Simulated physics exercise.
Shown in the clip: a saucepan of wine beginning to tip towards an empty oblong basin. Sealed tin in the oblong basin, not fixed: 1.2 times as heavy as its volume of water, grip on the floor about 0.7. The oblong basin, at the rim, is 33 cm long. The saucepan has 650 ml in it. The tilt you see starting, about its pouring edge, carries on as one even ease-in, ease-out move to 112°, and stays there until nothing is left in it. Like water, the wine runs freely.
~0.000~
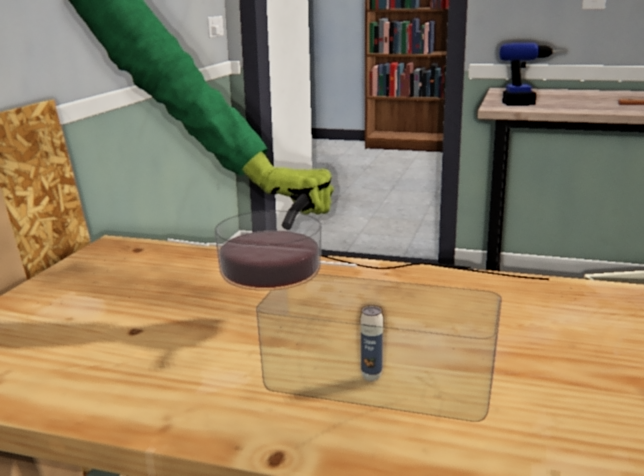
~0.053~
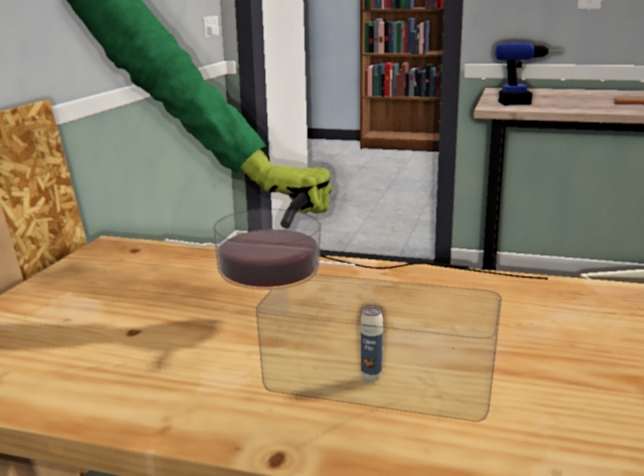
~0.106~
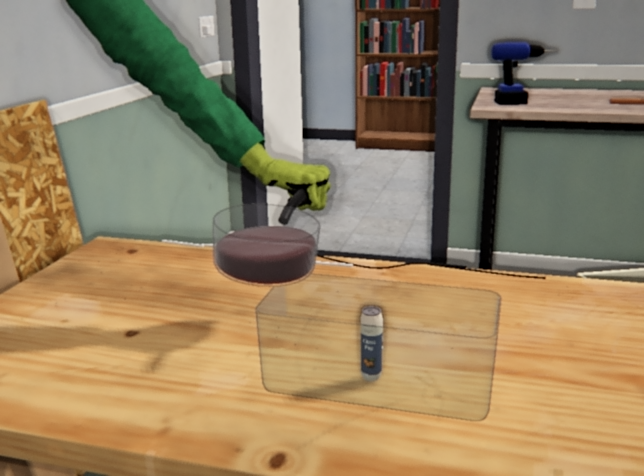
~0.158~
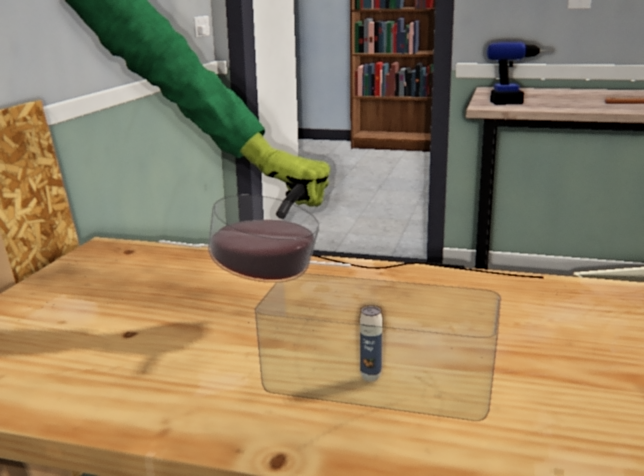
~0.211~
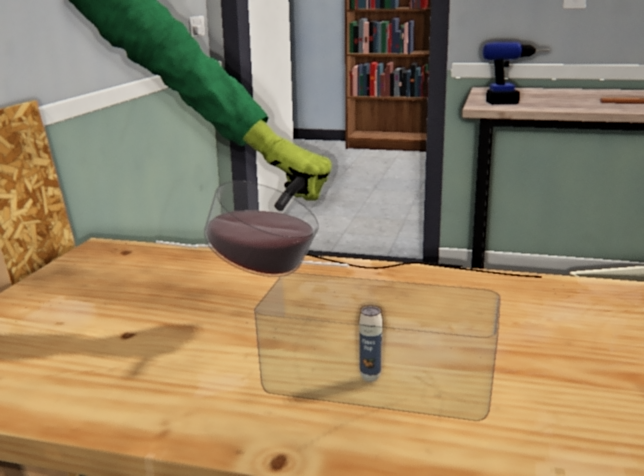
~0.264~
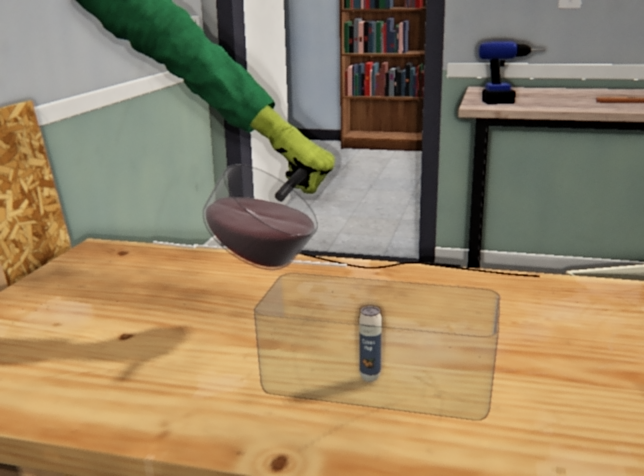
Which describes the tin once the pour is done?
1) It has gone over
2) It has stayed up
The answer is 2.
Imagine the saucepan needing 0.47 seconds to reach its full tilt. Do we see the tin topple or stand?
Outcome - the tin remains standing.
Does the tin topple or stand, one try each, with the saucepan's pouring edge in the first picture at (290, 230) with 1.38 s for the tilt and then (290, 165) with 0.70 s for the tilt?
First it tips over; then it stays on its base.
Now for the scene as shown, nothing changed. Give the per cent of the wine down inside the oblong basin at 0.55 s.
At that time the basin holds about 10 per cent of the liquid.
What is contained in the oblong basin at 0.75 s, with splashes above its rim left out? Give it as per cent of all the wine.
About 90 %.
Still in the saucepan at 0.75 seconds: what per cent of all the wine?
Remaining share: Approx. 2 %.
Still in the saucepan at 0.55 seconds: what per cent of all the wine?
30 %.
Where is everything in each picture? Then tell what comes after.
Tilt 0°; pouring edge (318, 232); surface from (225, 241) to (318, 250); the oblong basin's rim runs from (272, 292) to (498, 316); the tin's top is at (372, 314), in the first frame.
Tilt 2°; pouring edge (318, 232); surface from (224, 241) to (317, 248), in the second frame.
Tilt 6°; pouring edge (317, 232); surface from (221, 238) to (315, 244), in the third frame.
Tilt 14°; pouring edge (316, 232); surface from (217, 230) to (314, 238), in the fourth frame.
Tilt 23°; pouring edge (315, 233); surface from (212, 218) to (313, 232), in the fifth frame.
Tilt 35°; pouring edge (314, 233); surface from (211, 202) to (315, 227), in the sixth frame.
By 0.55 s the tilt is 99° and 31 per cent is still to pour; the tin stands where it began.
By 0.75 s the tilt is 112° and 2 per cent is still to pour; the tin stands where it began.
By 0.97 s the tilt is 112° and 0 per cent is still to pour; the tin stands where it began.
By 1.20 s the tilt is 112° and 0 per cent is still to pour; the tin stands where it began.
At rest the tin stands where it began.
